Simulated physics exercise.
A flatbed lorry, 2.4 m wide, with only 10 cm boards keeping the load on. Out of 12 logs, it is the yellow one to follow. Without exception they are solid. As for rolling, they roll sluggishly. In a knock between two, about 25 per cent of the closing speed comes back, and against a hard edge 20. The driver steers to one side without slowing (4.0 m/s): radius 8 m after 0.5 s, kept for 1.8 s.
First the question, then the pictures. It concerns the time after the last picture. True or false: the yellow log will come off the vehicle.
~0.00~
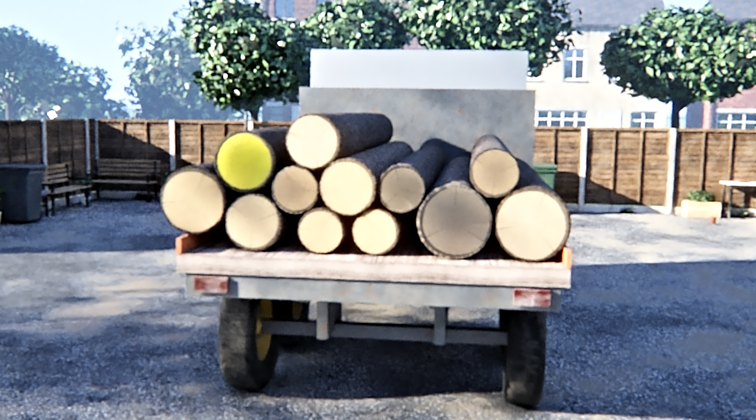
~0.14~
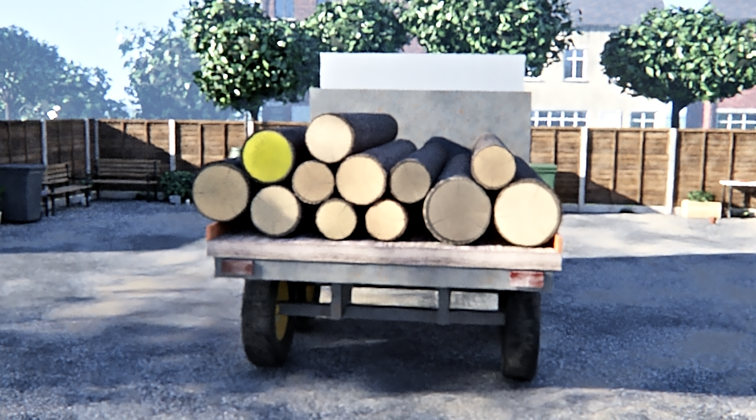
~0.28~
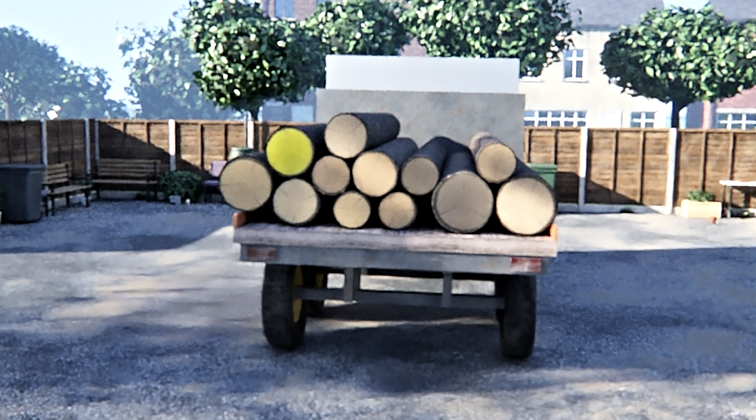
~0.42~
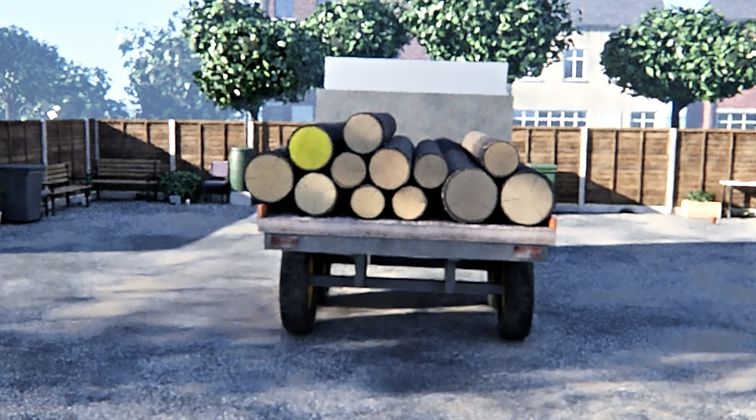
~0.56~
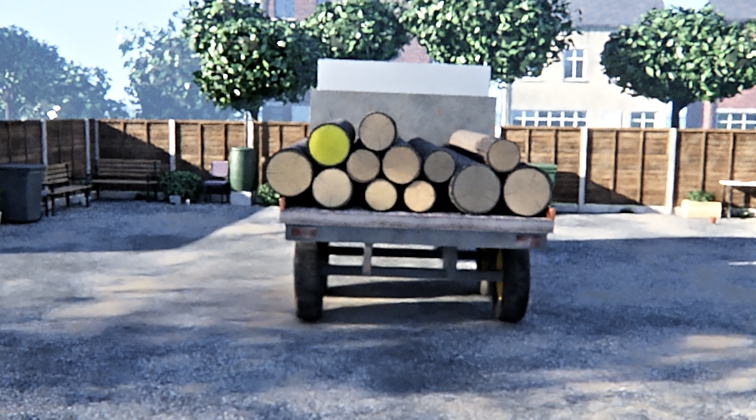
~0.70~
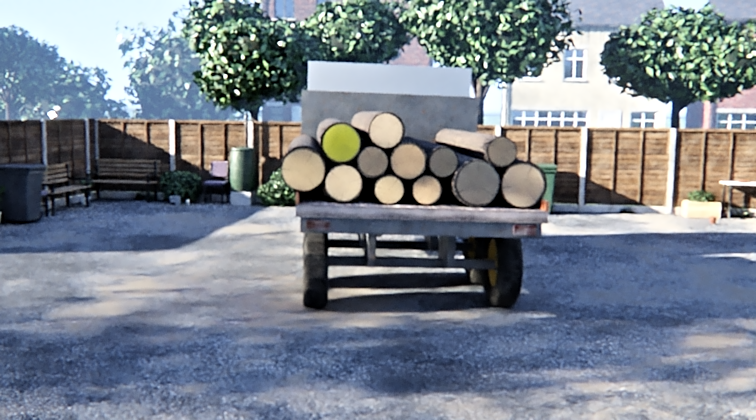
False.
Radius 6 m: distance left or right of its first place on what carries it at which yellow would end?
Roughly 0 cm, towards the right.
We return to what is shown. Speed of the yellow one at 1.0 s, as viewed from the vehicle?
It's travelling at about 0.0 m/s.
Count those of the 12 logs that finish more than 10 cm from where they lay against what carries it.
Count: 0.
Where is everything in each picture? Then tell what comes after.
Yellow (243, 162); 6 of the 12 make up the bottom layer, in the first picture.
Yellow (267, 157); the deck is level, in the second picture.
Yellow (289, 152); the deck is a shade lower on the right, in the third picture.
Yellow (310, 148); the deck slopes 1° down to the right, in the fourth picture.
Yellow (329, 145); the deck slopes 1° down to the right, in the fifth picture.
Yellow (341, 143); the deck slopes 1° down to the right, in the sixth picture.
By 1.0 s, yellow is up on others, 40 cm from the left edge; 0 off so far.
Finally (2.9 s), yellow is up on others, 40 cm from the left edge; 0 off so far.
